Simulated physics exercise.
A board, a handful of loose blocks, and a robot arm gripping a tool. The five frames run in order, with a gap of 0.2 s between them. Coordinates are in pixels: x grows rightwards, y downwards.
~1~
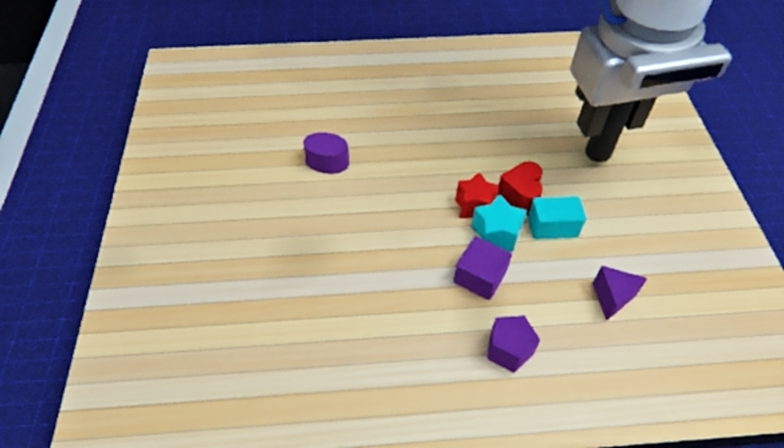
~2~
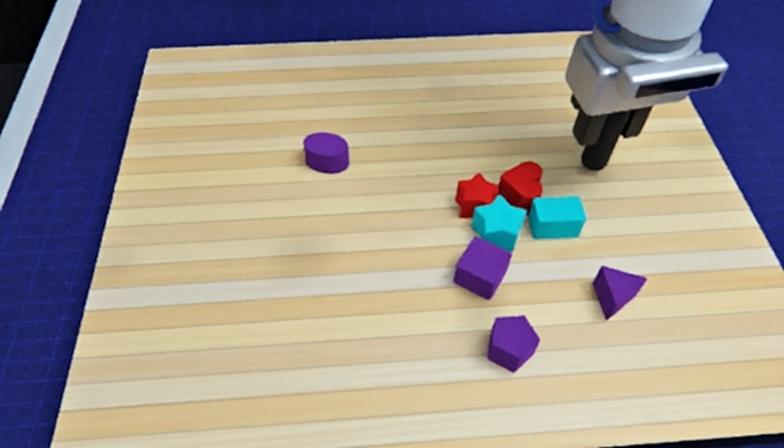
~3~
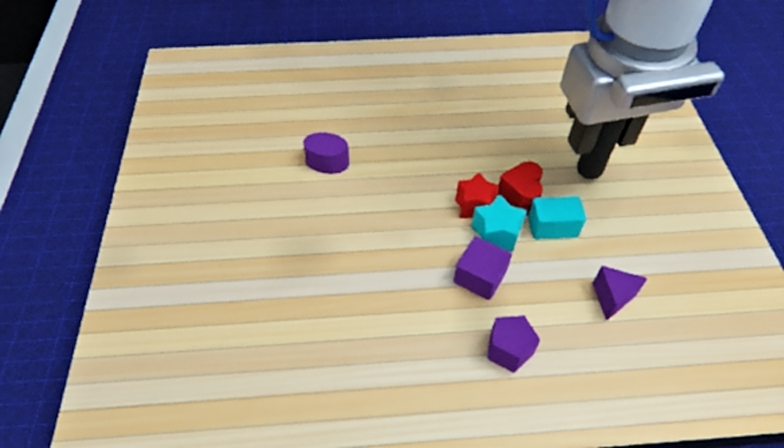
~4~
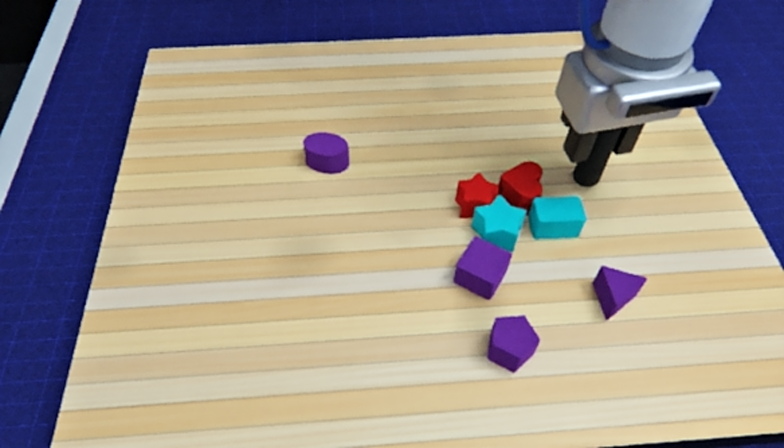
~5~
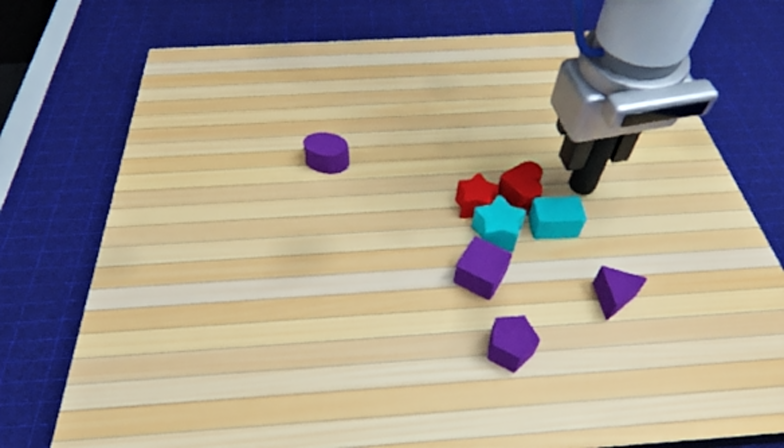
On a striped wooden board, a robot arm moves slightly down-left toward still, colourful blocks.
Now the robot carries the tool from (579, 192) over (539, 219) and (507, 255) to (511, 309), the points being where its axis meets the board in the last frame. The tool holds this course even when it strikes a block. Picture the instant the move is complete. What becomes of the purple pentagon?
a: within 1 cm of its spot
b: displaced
Answer: A.
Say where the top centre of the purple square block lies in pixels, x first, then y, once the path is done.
Its top face will be centred at roughly (468, 278).
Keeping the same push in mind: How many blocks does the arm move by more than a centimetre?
I expect three or more blocks to be moved by more than 1 cm.
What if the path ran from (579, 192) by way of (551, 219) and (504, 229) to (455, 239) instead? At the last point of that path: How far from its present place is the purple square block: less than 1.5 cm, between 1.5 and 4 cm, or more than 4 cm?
Its displacement is between 1.5 and 4 cm.
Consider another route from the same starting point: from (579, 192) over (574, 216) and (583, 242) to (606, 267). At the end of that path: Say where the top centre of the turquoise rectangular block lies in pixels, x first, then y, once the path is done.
If I read the scene right, the answer is (555, 224).
On the path given first. One third of the way, tool (541, 213); turquoise rectangular block (554, 225).
Two thirds of the way, tool (509, 250); purple square block (478, 265), turned 20° anticlockwise; turquoise star block (479, 226), turned 70° clockwise; turquoise rectangular block (555, 235), turned 40° anticlockwise.
At the end, tool (513, 303); purple square block (468, 278), turned 25° clockwise; turquoise star block (478, 227), turned 75° clockwise; purple pentagon in place; turquoise rectangular block (555, 235), turned 40° anticlockwise.
